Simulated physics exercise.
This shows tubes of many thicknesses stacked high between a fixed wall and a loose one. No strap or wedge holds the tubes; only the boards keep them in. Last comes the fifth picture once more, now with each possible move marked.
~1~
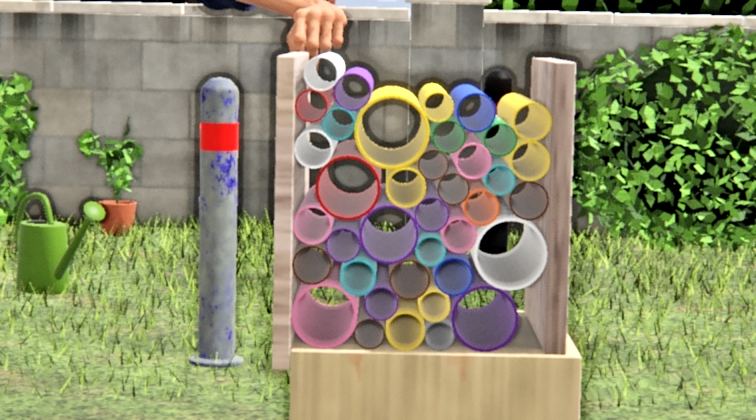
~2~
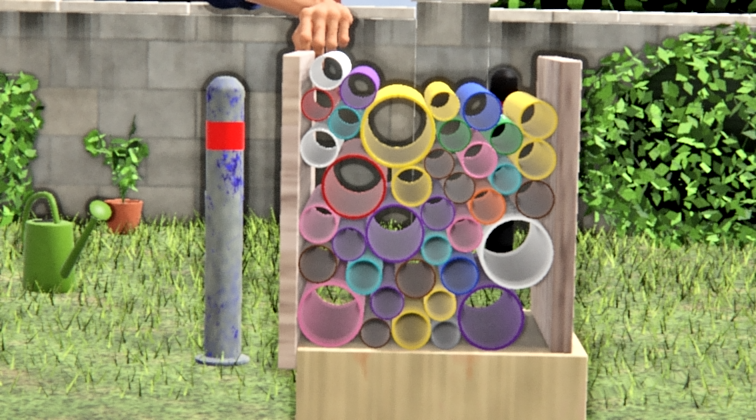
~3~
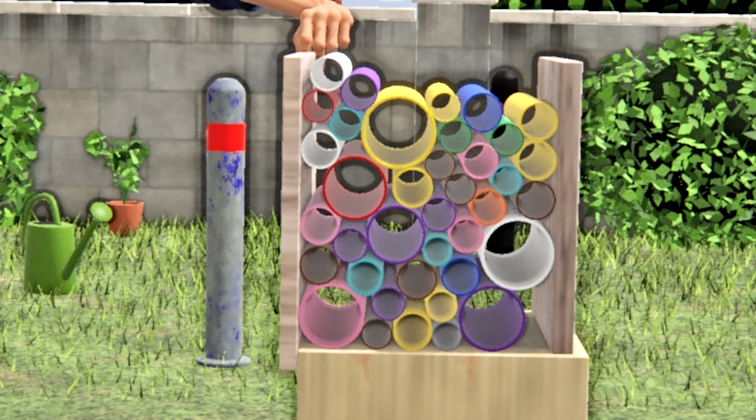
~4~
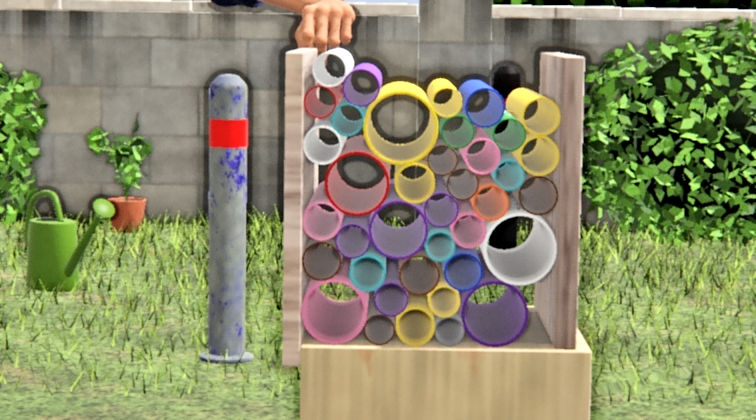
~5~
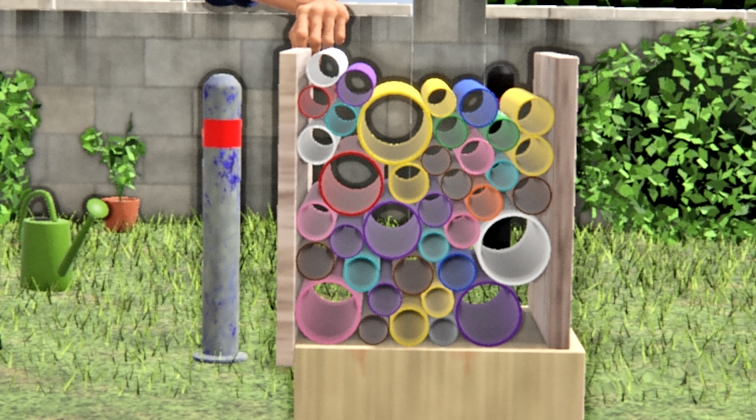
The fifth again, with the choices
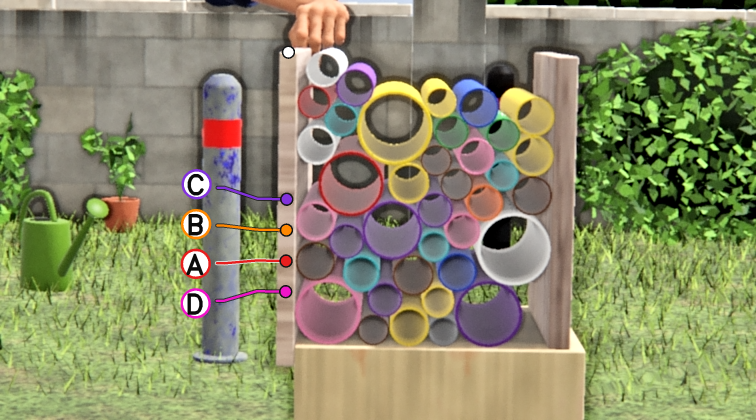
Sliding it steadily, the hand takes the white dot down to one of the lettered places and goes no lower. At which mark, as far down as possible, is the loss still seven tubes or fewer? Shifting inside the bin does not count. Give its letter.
The answer is mark B.
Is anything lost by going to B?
Yes.
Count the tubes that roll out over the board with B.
It comes to five.
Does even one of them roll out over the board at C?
Yes, at C.
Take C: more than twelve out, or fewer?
It loses fewer than twelve.
On the marked copy, A at (286, 261); B at (286, 230); C at (287, 199); D at (286, 292); the white dot at (288, 52).
Taking B. A third of the way, top of the board (297, 130).
Two thirds of the way, top of the board (296, 215).
When it is over, top of the board (296, 229), five out over the board.
As for the rest, A more than seven out over the board; C about four out over the board; D more than seven out over the board.
